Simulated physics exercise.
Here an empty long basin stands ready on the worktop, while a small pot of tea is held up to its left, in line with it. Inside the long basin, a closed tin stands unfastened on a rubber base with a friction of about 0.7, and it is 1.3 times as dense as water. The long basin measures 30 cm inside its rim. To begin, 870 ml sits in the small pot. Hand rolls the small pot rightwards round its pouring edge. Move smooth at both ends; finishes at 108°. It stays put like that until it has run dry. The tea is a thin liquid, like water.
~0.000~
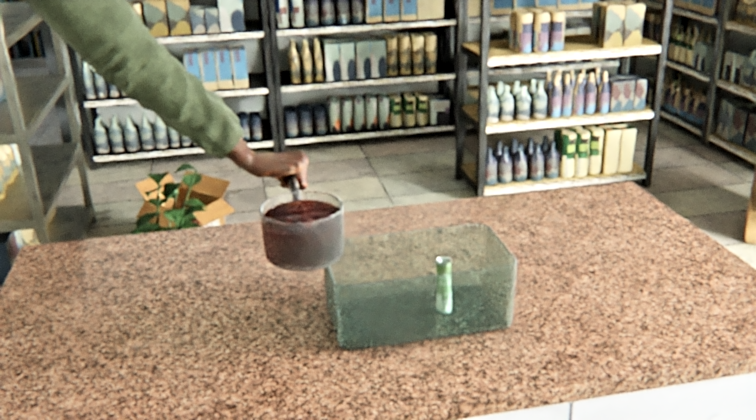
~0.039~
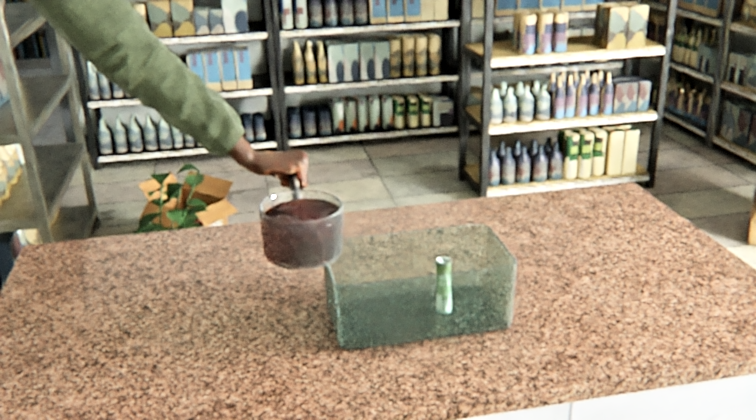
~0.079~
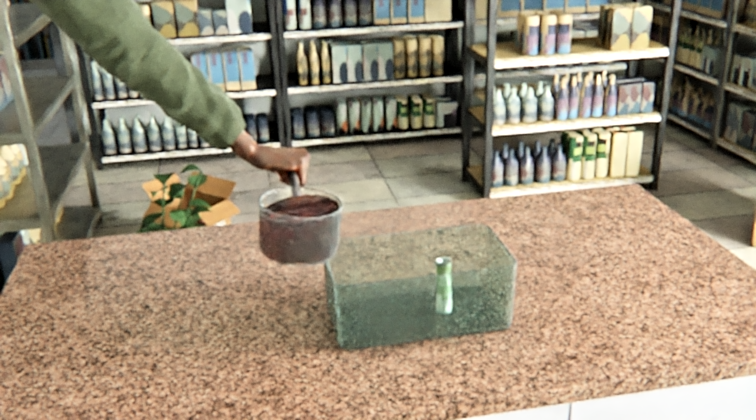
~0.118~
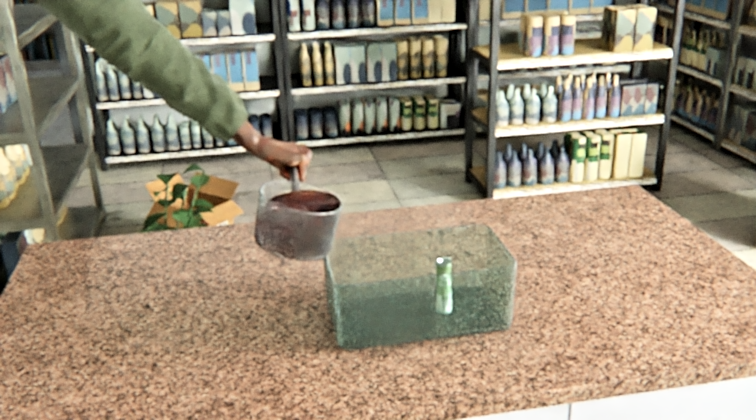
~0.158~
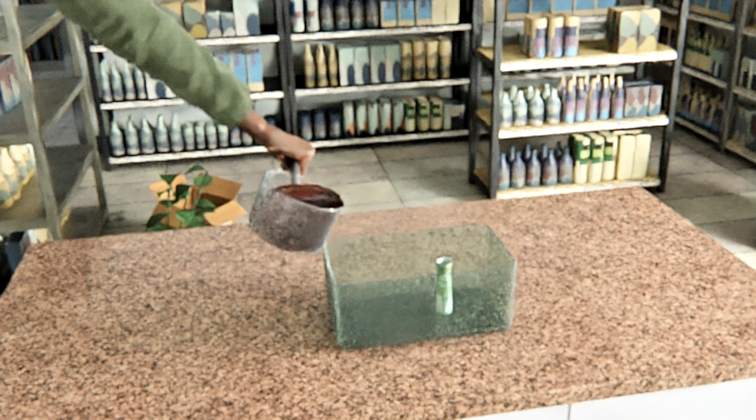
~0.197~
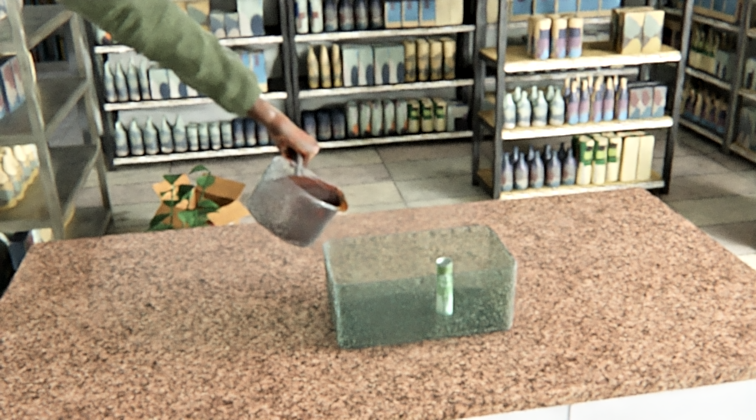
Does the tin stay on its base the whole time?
No, it tips over.
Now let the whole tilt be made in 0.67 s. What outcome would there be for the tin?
The tin tips over.
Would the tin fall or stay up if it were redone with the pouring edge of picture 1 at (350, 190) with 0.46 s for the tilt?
After that, the tin overturns.
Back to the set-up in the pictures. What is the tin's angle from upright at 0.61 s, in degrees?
Tilt: Around 5 degrees.
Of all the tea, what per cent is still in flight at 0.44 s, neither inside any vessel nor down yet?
Some 44 per cent, I reckon.
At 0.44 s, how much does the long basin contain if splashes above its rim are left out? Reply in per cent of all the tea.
Around 9 percent.
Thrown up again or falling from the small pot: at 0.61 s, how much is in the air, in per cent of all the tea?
Estimate: About 16 in a hundred.
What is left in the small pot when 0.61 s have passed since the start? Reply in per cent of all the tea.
Share remaining: Approx. 6 %.
By 0.44 s the tilt is 105° and 47 per cent is still to pour; the tin stands where it began.
By 0.61 s the tilt is 108° and 6 per cent is still to pour; the tin stands 1 cm from where it began.
By 0.79 s the tilt is 108° and 1 per cent is still to pour; the tin leans 5°.
By 0.99 s the tilt is 108° and 0 per cent is still to pour; the tin leans 10°.
At rest the tin lies on its side.
